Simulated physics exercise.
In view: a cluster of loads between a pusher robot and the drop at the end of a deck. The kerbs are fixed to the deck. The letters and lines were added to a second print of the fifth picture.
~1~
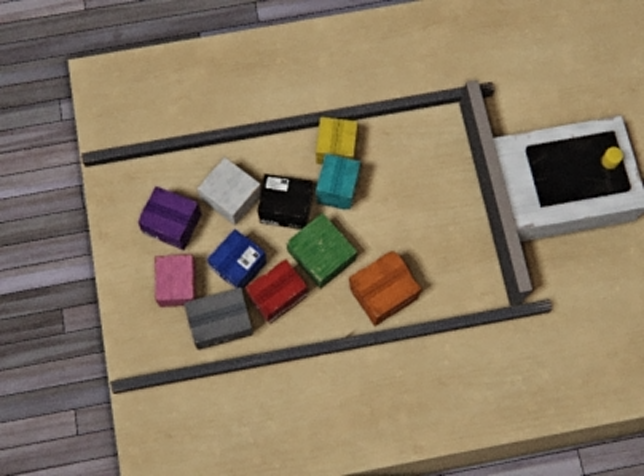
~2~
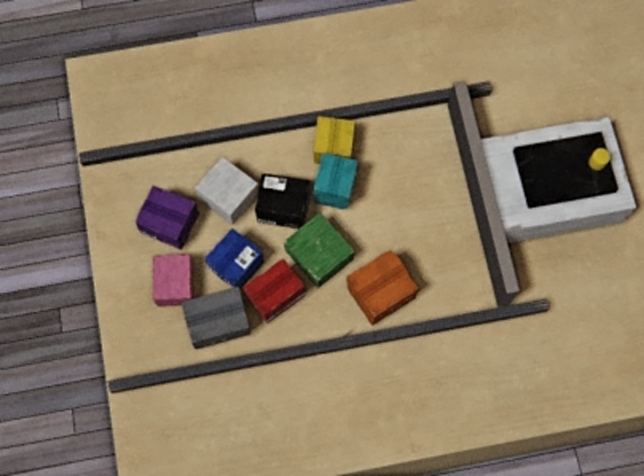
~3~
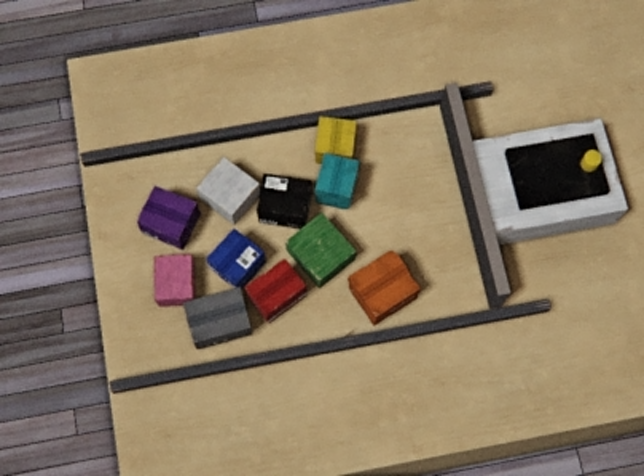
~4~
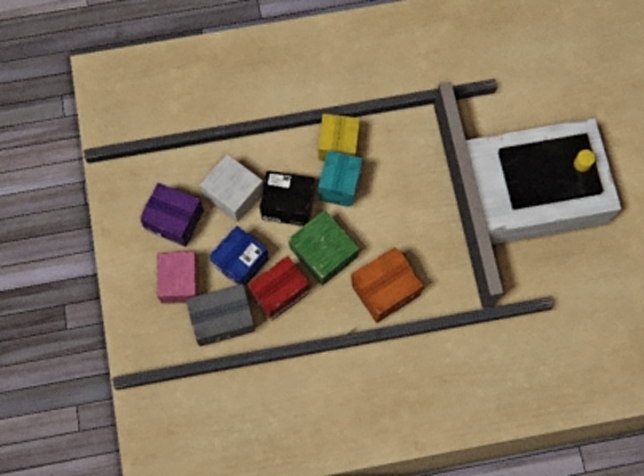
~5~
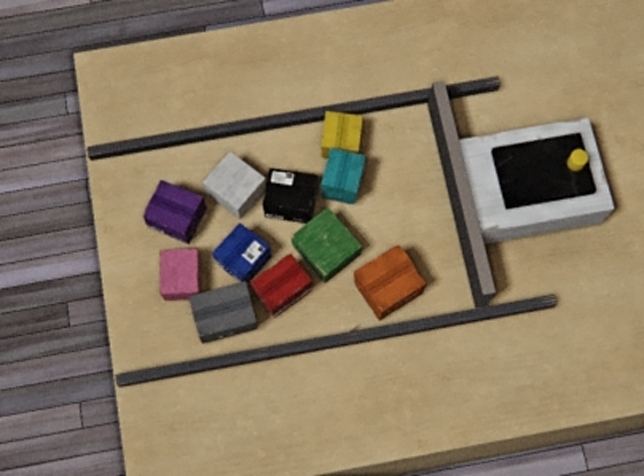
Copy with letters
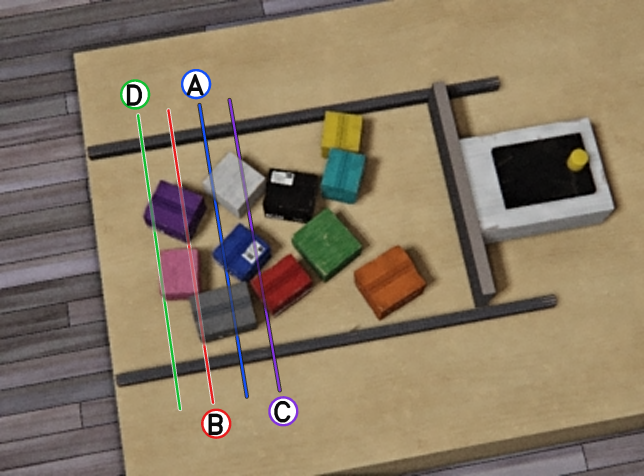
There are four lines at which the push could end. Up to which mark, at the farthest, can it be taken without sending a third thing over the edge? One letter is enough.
Up to line A.
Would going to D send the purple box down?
Yes.
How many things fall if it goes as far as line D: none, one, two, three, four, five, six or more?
By then, six or more.
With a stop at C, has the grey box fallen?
No.
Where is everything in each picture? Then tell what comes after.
The first frame shows grey box (219, 319); white crate (230, 191); yellow box (337, 142).
The second frame shows robot (559, 170); red box (275, 291).
The third frame shows robot (551, 172); purple box (169, 218).
The fourth frame shows robot (543, 172); turquoise parcel (340, 180).
The fifth frame shows robot (537, 171); pink crate (180, 275); green crate (327, 246); grey box (224, 313).
On the marked copy, A at (222, 244); B at (190, 250); C at (254, 239); D at (158, 256).
Following A. Soon after the start, robot (450, 187); yellow box (332, 140); orange parcel (352, 283).
Later, robot (363, 202); purple box (137, 214); pink crate (157, 285).
In the end, robot (298, 213); pink crate over the edge; grey box over the edge; two fallen.
As for the rest, B drops four; C is within the limit but short; D drops seven.
